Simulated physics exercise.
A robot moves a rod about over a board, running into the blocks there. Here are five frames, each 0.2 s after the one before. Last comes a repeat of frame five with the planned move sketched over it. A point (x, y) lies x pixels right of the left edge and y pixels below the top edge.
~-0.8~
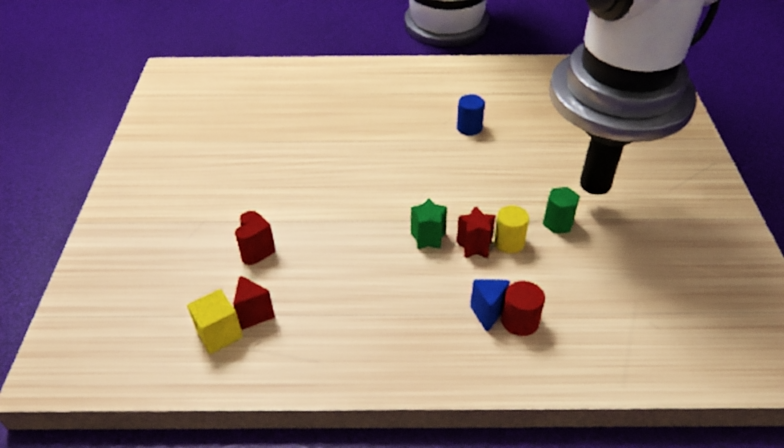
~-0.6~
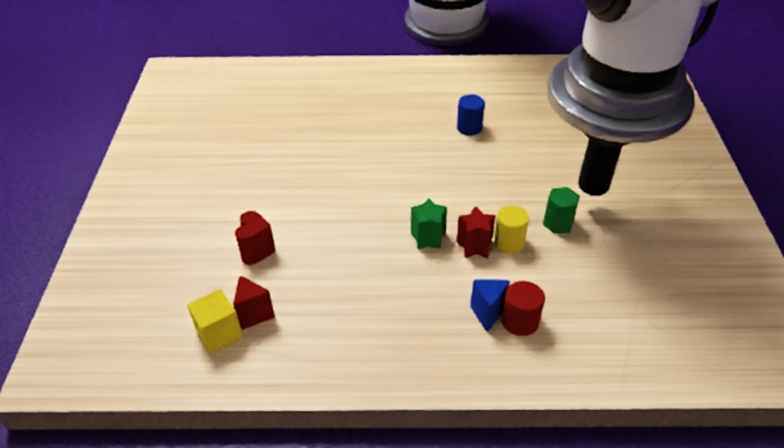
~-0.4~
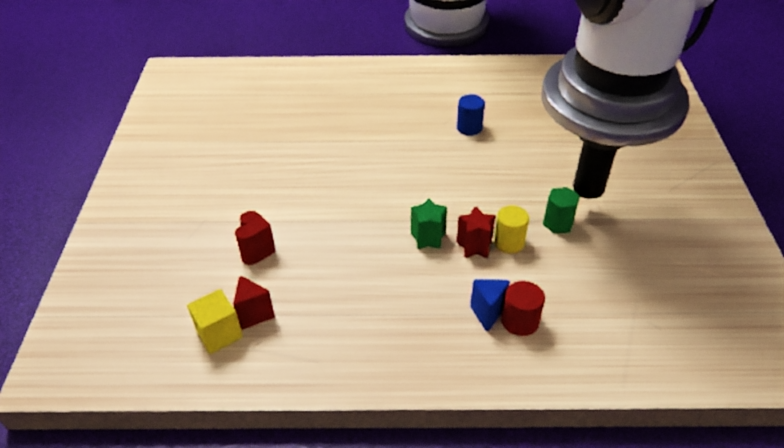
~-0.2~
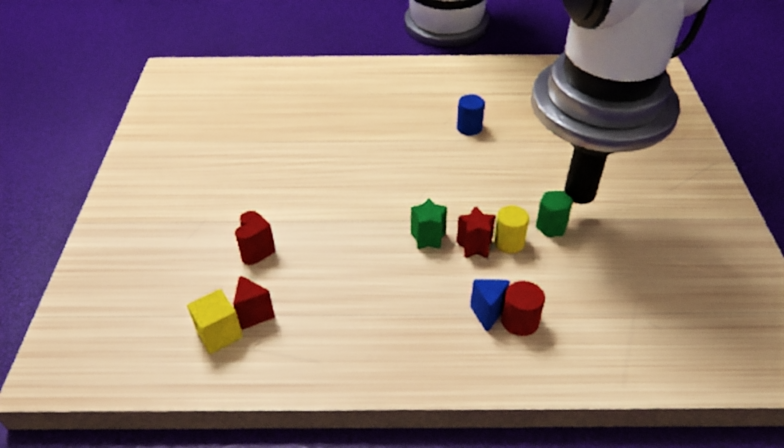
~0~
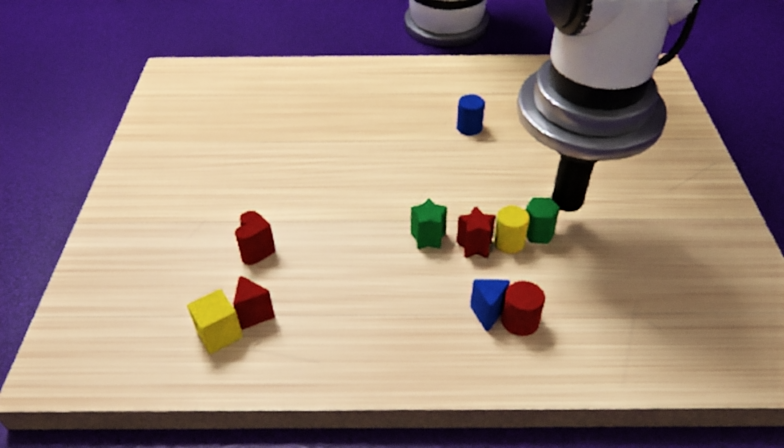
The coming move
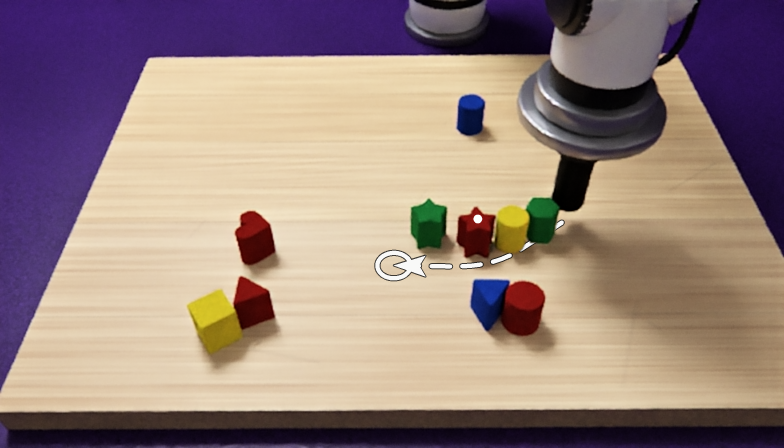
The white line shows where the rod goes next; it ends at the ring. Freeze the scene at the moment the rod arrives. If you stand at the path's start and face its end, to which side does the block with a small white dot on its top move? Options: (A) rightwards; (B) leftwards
It's A.
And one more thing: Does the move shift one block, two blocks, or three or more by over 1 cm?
Number moved: 3+.
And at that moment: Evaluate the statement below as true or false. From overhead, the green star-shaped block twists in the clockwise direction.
True - the claim holds.
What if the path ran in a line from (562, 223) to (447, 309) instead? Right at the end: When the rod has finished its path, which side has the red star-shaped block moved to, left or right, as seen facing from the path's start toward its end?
Heads right.
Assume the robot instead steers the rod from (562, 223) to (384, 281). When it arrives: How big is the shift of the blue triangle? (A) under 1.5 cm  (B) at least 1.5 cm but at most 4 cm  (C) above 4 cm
My pick is A.
Drawn move, from (562, 223) by way of (518, 251) and (459, 266) to (394, 265); the dot is on the red star-shaped block.
On the path given first. One third of the way, rod (521, 231); green star-shaped block (417, 210), turned 50° clockwise; red star-shaped block (436, 229), turned 15° clockwise; yellow disc (463, 240); green six-sided block (497, 237).
Two thirds of the way, rod (460, 247); green star-shaped block (416, 209), turned 55° clockwise; red star-shaped block (425, 233), turned 50° clockwise; yellow disc (424, 266); green six-sided block (458, 265), turned 105° anticlockwise.
At the end, rod (394, 246); green star-shaped block (410, 208), turned 85° clockwise; red star-shaped block (365, 230), turned 80° clockwise; yellow disc (421, 268); green six-sided block (456, 266), turned 115° anticlockwise.
